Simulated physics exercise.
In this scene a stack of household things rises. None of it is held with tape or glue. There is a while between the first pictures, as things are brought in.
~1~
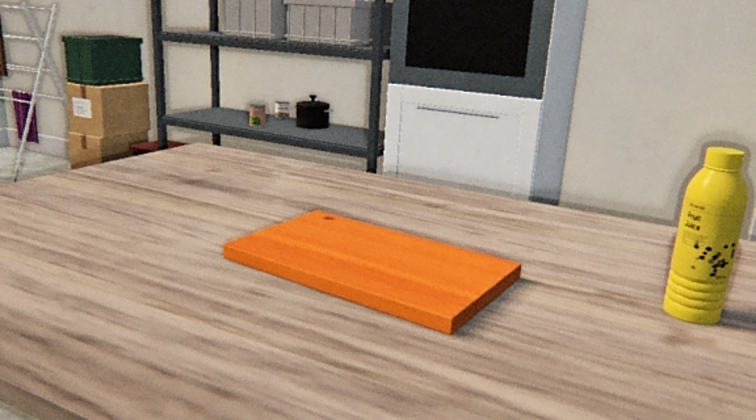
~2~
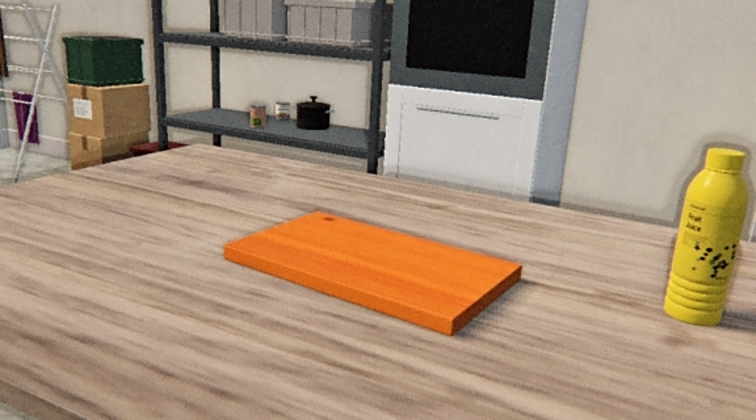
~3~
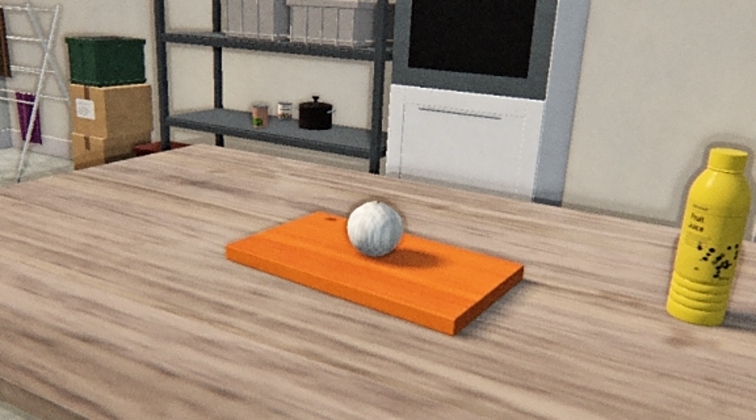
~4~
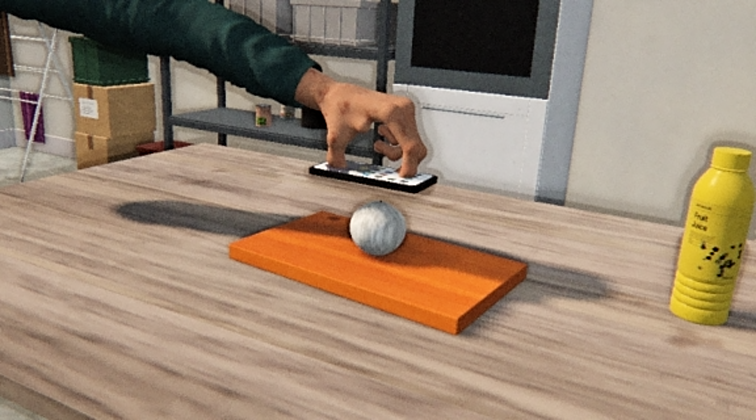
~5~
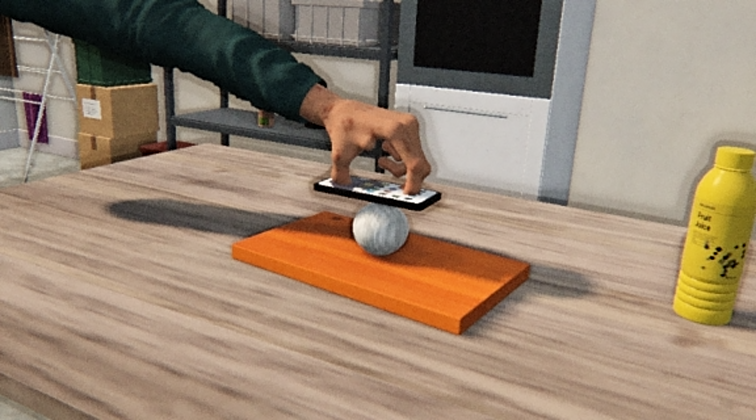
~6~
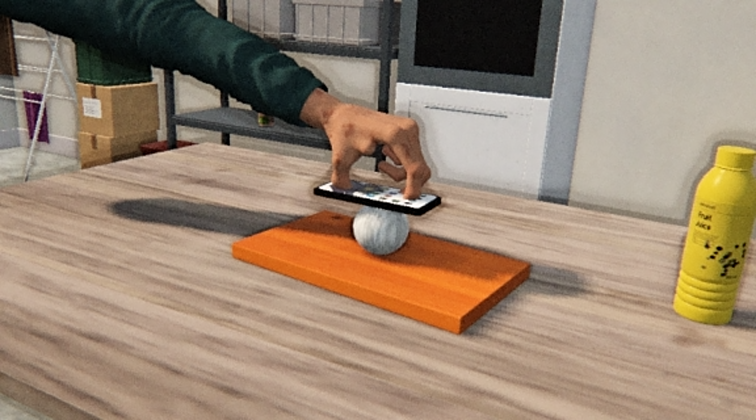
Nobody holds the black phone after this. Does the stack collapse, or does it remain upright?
Basically the pile is insecure.
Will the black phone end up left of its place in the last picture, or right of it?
It goes to the left.
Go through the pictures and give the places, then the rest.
In the first picture, the last thing is not in view yet; orange board (371, 261).
In the second picture, the last thing is not in view yet.
In the third picture, the last thing is not in view yet; yellow bottle (711, 236).
In the fourth picture, still above its spot; black phone (373, 175); orange board (376, 261).
In the fifth picture, still above its spot; black phone (377, 192); white onion (381, 227).
In the sixth picture, in place under the hand; black phone (377, 196); yellow bottle (719, 235).
Then, 0.40 s after the last picture, black phone tipped 35° from how it was near (347, 210).
Then, 0.60 s after the last picture, black phone now fallen.
At rest, fallen, black phone; the other 3 in place. Seen from the same camera at the end, black phone near (295, 229). The pile loses its balance.
